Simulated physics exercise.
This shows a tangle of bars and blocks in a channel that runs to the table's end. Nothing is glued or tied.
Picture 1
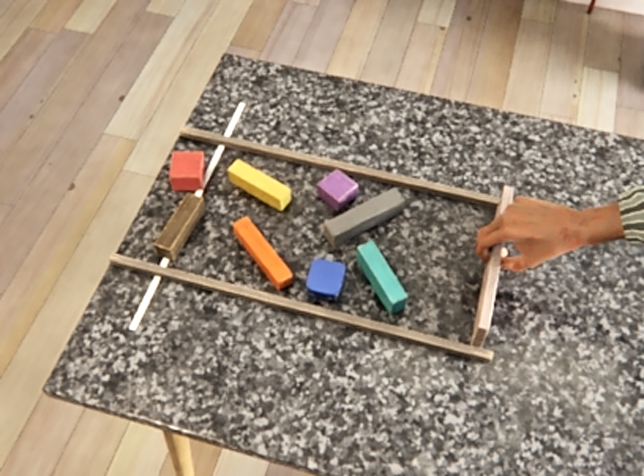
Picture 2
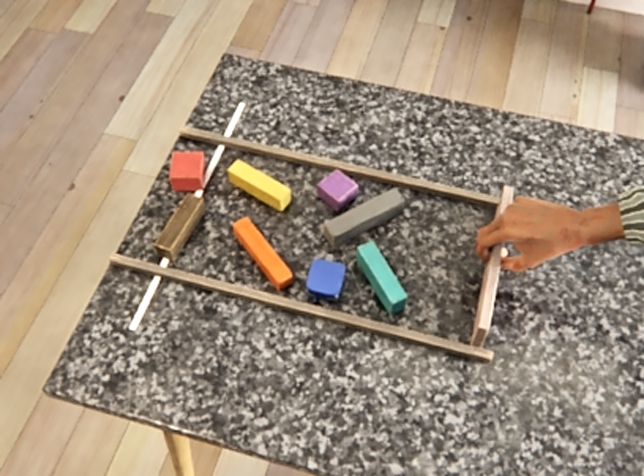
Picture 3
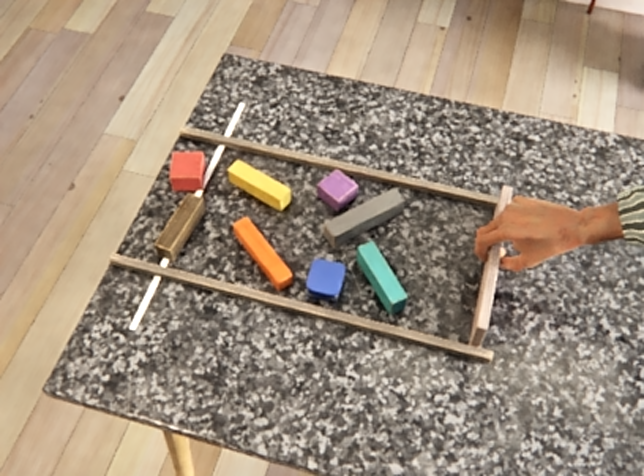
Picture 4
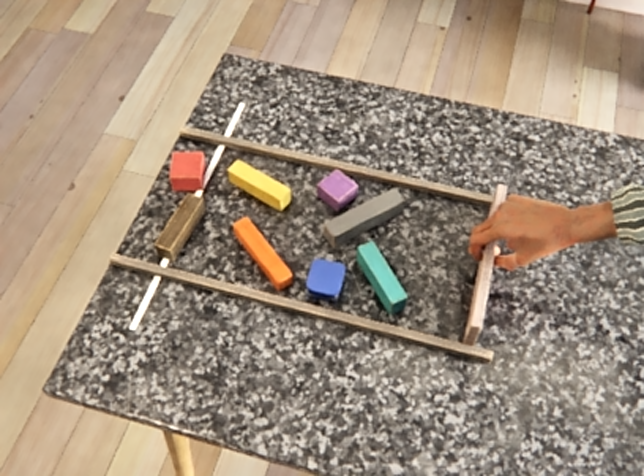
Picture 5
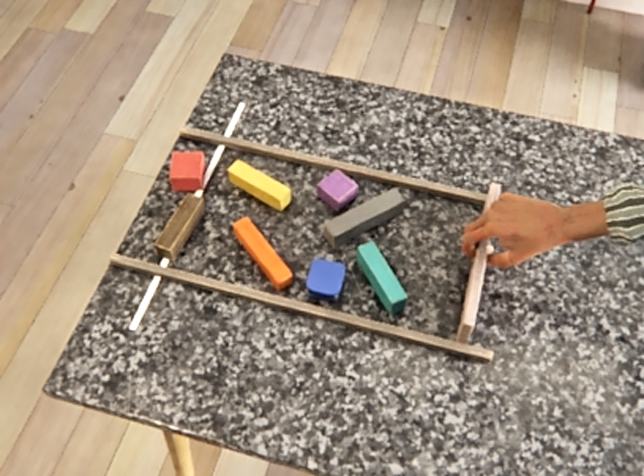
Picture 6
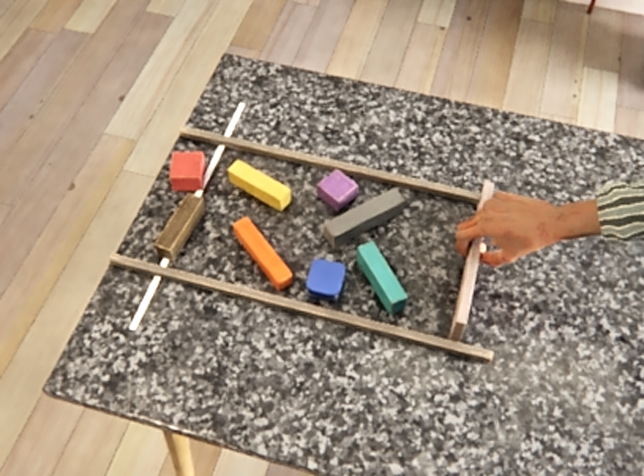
A hand in a striped sleeve held a wooden board across the right end of a channel on a speckled table, then slid it slightly left, while the colourful blocks and bars inside stayed still.
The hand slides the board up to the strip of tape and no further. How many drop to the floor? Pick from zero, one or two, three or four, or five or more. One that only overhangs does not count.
In the end the number that fall off is three or four.
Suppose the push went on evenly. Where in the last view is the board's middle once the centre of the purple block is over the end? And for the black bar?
About (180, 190), and (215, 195) for the other.
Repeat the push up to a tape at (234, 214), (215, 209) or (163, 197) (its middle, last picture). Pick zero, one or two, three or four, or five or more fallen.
For each place: Not one; not one; five or more.
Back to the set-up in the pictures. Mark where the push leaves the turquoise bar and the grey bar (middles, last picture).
Near (172, 222) and (182, 178).
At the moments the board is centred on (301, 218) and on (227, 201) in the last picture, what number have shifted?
The counts are 6 and 8.
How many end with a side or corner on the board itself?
In contact: 2.
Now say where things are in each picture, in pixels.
The first frame shows red block (188, 171); black bar (181, 226); yellow bar (259, 185); board (493, 264); tape (193, 204).
The second frame shows black bar (181, 227); turquoise bar (381, 278).
The third frame shows yellow bar (259, 185); purple block (337, 191).
The fourth frame shows red block (188, 171); blue case (326, 282).
The fifth frame shows black bar (181, 227); grey bar (364, 218).
The sixth frame shows red block (188, 171); black bar (181, 227); yellow bar (259, 185); board (473, 259); tape (193, 204).
Early on, none off yet; red block at rest near (188, 171); black bar at rest near (181, 227); yellow bar at rest near (259, 185).
Finally, the number that fall off is three or four; lost, orange stick, yellow bar, black bar and red block.
